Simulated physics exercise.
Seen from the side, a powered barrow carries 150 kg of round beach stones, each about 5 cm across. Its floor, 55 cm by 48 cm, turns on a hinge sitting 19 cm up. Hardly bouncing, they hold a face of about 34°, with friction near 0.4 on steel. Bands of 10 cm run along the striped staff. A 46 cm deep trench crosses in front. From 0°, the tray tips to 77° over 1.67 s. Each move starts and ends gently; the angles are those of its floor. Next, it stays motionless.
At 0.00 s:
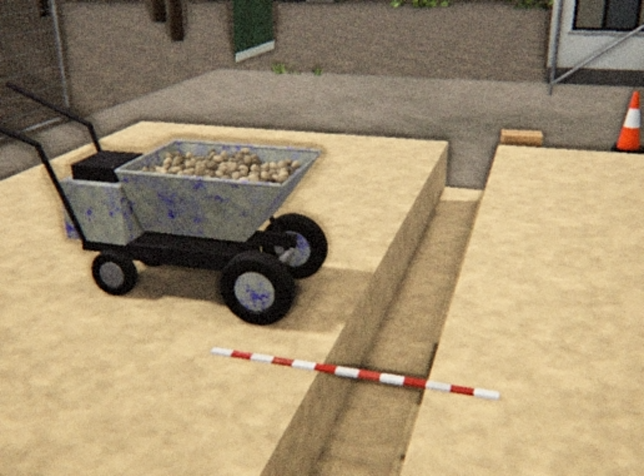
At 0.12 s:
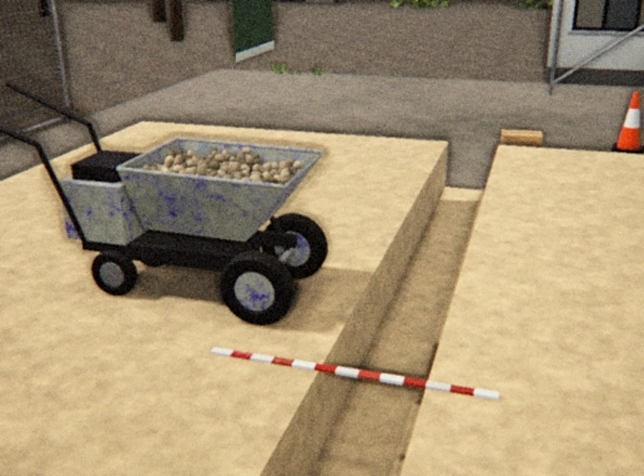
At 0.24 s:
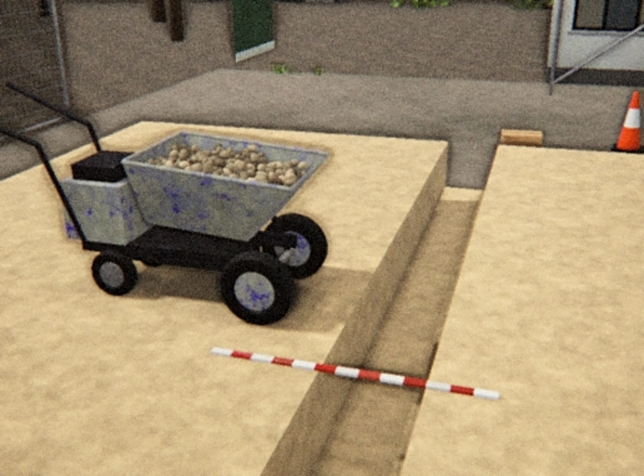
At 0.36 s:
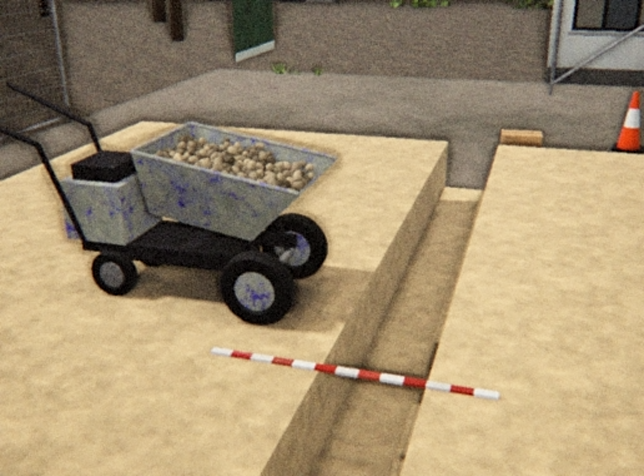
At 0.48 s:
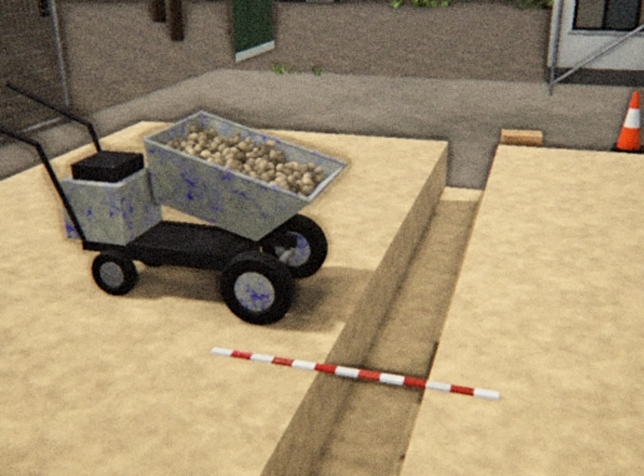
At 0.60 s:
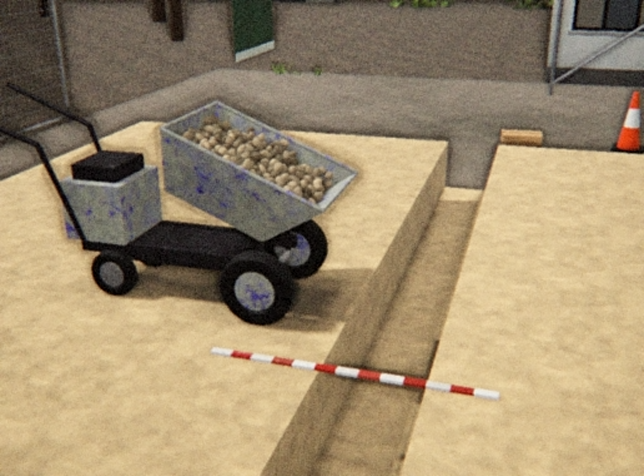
In the video, a small wheeled barrow filled with round stones stands left of a trench crossed by a red-and-white striped staff, and its gray tray gradually tilts, the rear rising and the front lip pointing down to the right.
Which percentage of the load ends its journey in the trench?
Roughly 87 per cent.
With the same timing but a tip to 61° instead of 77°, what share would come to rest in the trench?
Roughly 75% would end there.
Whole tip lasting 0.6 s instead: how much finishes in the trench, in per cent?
Near 60 per cent.
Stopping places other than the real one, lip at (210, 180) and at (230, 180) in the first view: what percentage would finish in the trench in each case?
About 80 per cent first, then about 100 per cent.
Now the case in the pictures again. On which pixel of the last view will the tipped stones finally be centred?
About (413, 381).
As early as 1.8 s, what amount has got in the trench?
Around 60 per cent of it.
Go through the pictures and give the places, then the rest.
In the first frame, lip at (281, 186), floor tilted 0°, highest stones at (229, 160).
In the second frame, lip at (283, 187), floor tilted 1°, highest stones at (218, 157); the stones move at 0.2 m/s on average.
In the third frame, the tray is at 4°, its lip at (290, 190); the top of the load is at (199, 153); the stones move at 0.3 m/s on average.
In the fourth frame, lip at (299, 194), floor tilted 9°, highest stones at (193, 146); the stones move at 0.4 m/s on average.
In the fifth frame, lip at (311, 202), floor tilted 15°, highest stones at (196, 137); the stones move at 0.5 m/s on average.
In the sixth frame, the tray is at 23°, its lip at (324, 211); the top of the load is at (209, 128); the stones move at 0.6 m/s on average.
After 1.2 s the floor is at 65°; 97 % in the tray, 3 % in the trench; the foremost stones are at (407, 301).
After 1.8 s the floor is at 77°; 29 % in the tray, 60 % in the trench, 11 % past the trench; the foremost stones are at (545, 333).
After 2.1 s the floor is at 77°; 7 % in the tray, 80 % in the trench, 13 % past the trench; the foremost stones are at (604, 332).
After 4.1 s the floor is at 77°; 0 % in the tray, 87 % in the trench, 13 % past the trench; the foremost stones are at (631, 344).
